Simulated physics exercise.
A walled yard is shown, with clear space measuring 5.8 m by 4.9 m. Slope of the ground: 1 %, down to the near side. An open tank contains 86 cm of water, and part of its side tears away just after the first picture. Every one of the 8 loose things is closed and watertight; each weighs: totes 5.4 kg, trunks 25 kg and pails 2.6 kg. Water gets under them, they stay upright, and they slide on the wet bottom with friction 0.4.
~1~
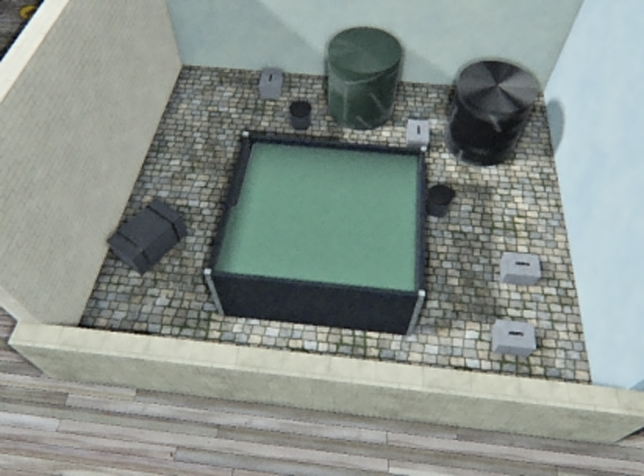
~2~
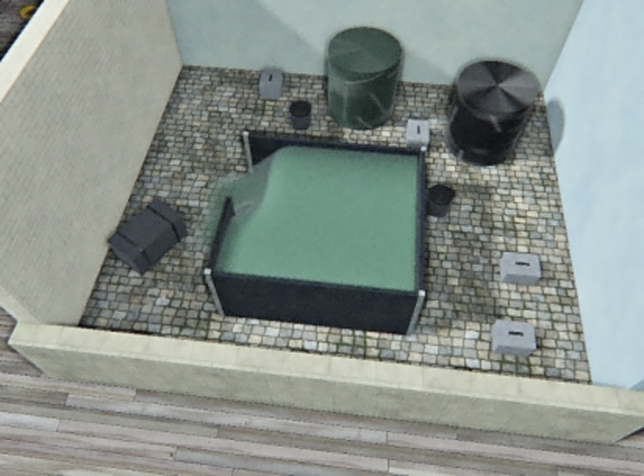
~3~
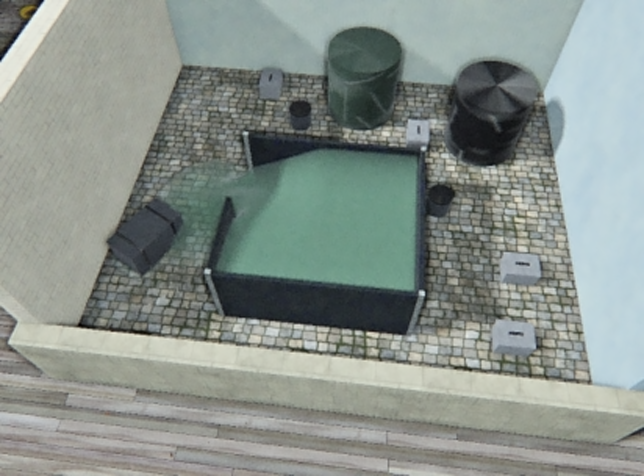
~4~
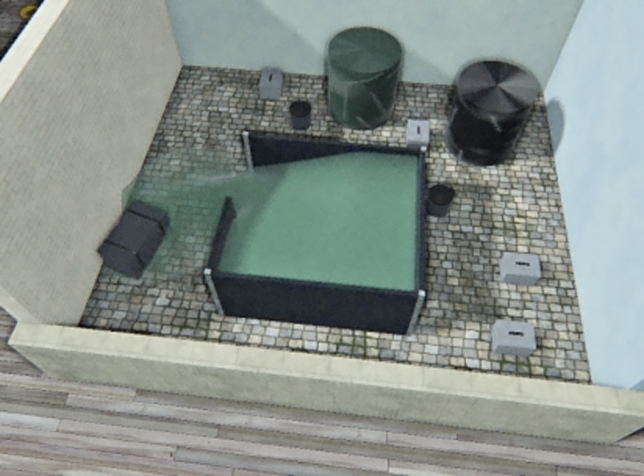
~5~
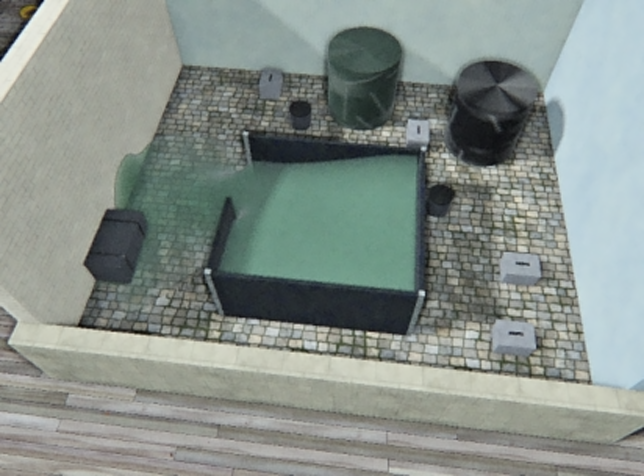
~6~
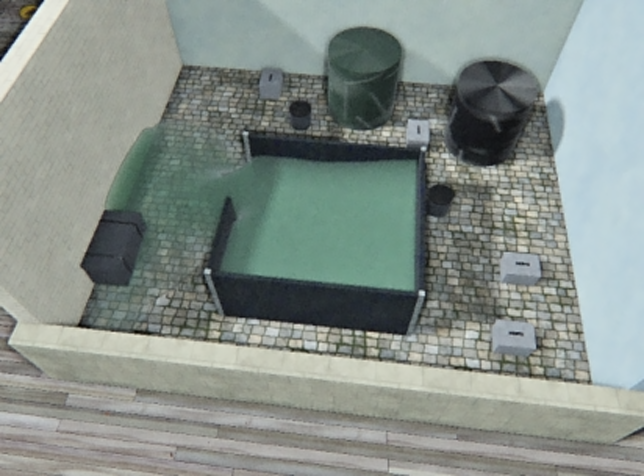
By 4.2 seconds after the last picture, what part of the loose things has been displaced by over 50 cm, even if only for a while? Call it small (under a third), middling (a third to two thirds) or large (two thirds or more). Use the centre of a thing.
Middling, a third to two thirds.
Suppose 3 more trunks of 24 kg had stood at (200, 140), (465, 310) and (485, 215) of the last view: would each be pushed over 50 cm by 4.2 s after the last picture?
Note, in sequence: Over threshold; under threshold; under threshold.
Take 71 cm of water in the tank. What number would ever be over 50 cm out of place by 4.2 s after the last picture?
Then the count would be 4.
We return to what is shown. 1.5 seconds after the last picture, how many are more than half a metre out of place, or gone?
2.
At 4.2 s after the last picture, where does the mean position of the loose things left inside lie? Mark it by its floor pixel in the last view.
About (414, 207).
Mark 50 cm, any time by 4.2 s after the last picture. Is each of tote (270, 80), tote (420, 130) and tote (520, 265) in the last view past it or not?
Beyond the mark, within the mark, within the mark.
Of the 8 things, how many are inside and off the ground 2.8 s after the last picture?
At that moment it comes to 3.
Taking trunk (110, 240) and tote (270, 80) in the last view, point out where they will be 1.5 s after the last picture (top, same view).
They should sit about (196, 310) and (292, 96) in the last view.
Then, 0.4 s after the last picture 1 of 8 are over 50 cm from their spots; 0 afloat.
Then, 1.5 s after the last picture 2 of 8 are over 50 cm from their spots; 0 afloat.
Then, 2.8 s after the last picture 3 of 8 are over 50 cm from their spots; 3 afloat.
Then, 4.2 s after the last picture 5 of 8 are over 50 cm from their spots, and 5 have been at some point; 3 afloat.
